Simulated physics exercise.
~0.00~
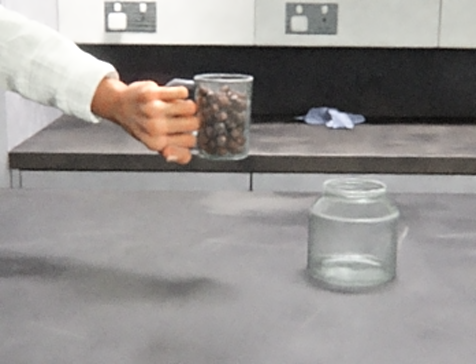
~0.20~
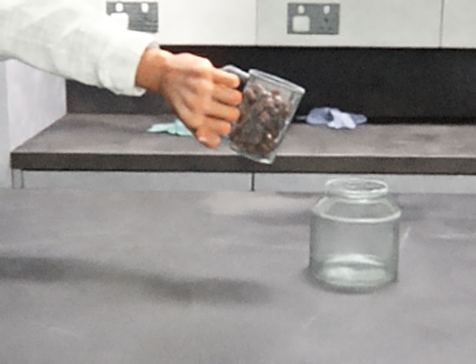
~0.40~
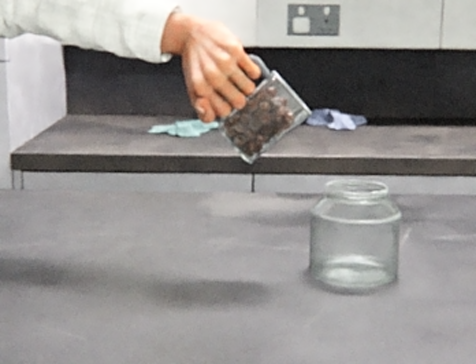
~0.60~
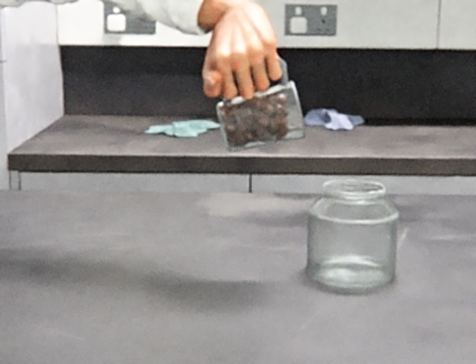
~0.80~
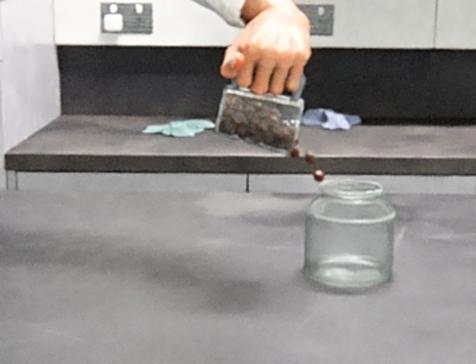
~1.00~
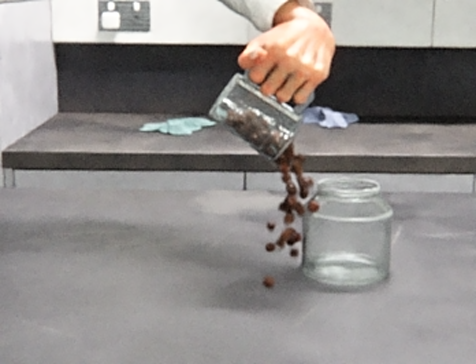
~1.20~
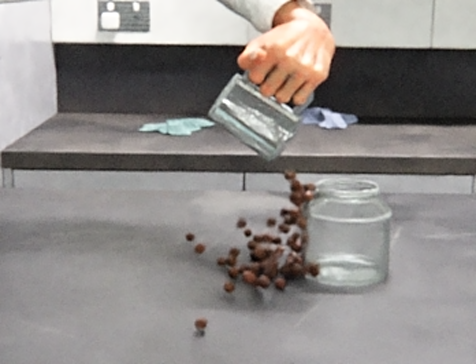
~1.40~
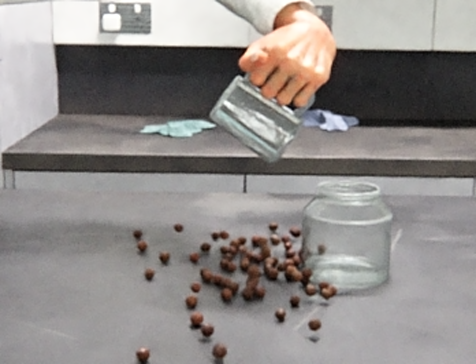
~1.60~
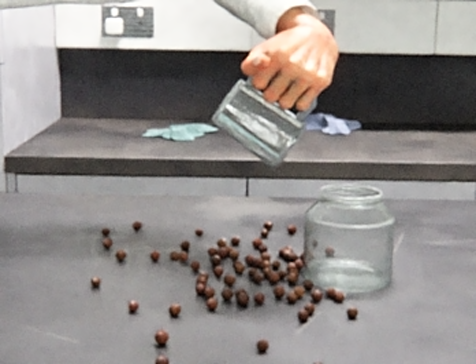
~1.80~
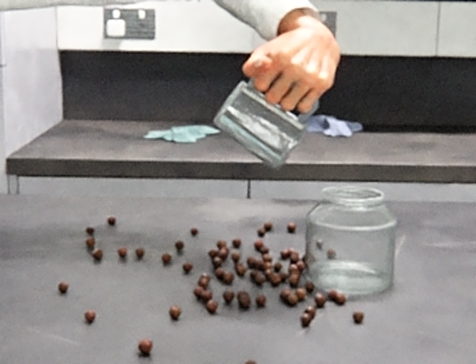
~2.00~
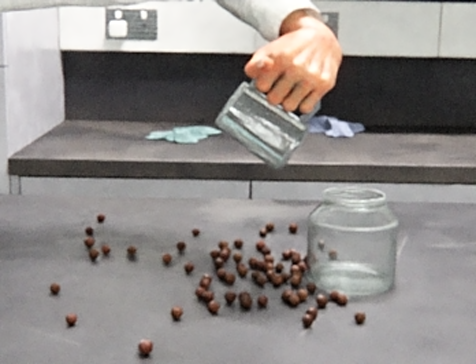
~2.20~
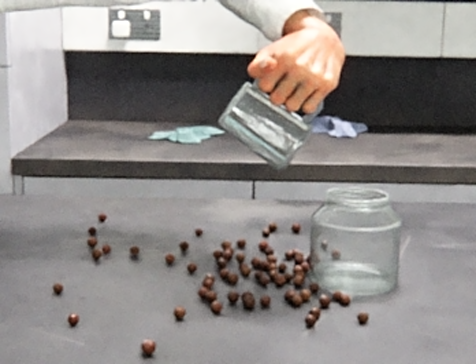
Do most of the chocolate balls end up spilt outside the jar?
Yes, the balls drop short to the left of the jar and end up scattered over the tabletop. The jar and the tipped cup are both left looking empty.
